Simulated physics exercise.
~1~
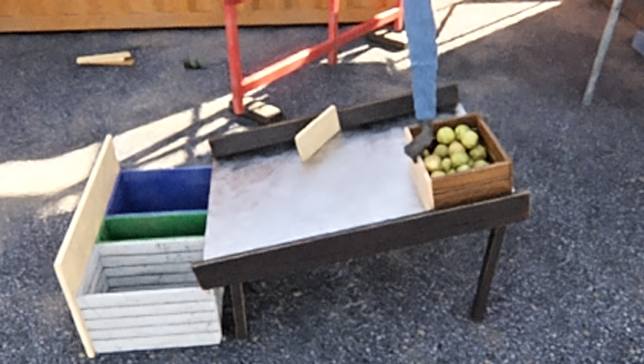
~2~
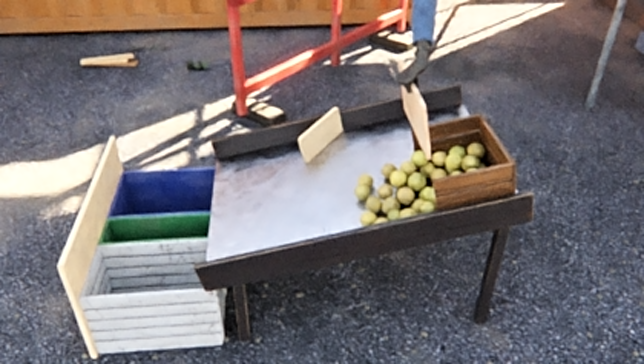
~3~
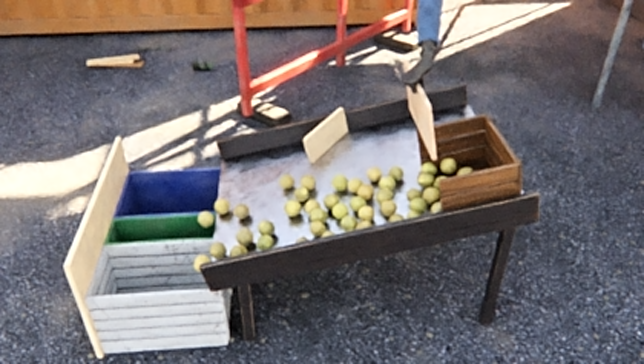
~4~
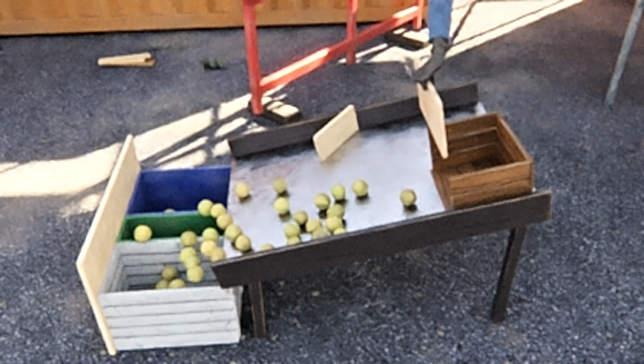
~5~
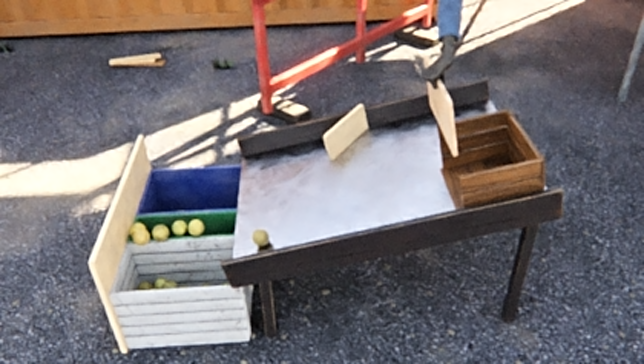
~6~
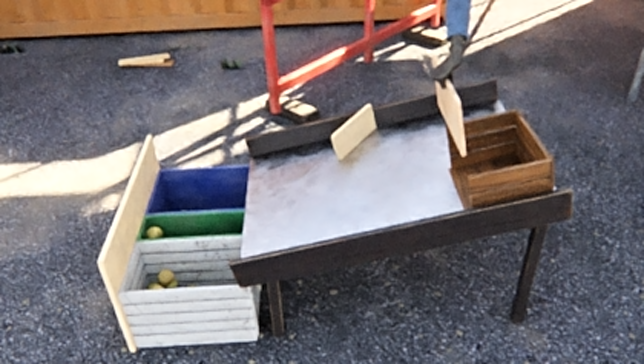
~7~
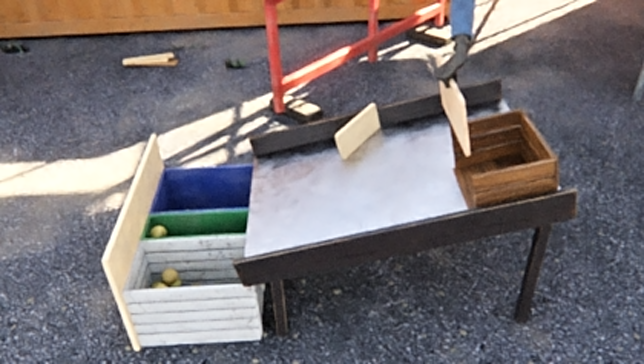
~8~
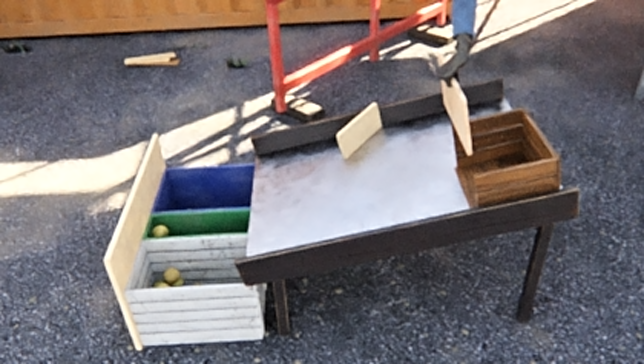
In the video, a gloved hand lifts a wooden gate from a pen of yellowish-green apples, which roll left down a sloped table past an angled board and drop into white, green and blue containers, leaving the pen and slope empty, with some visible in the white and green ones.
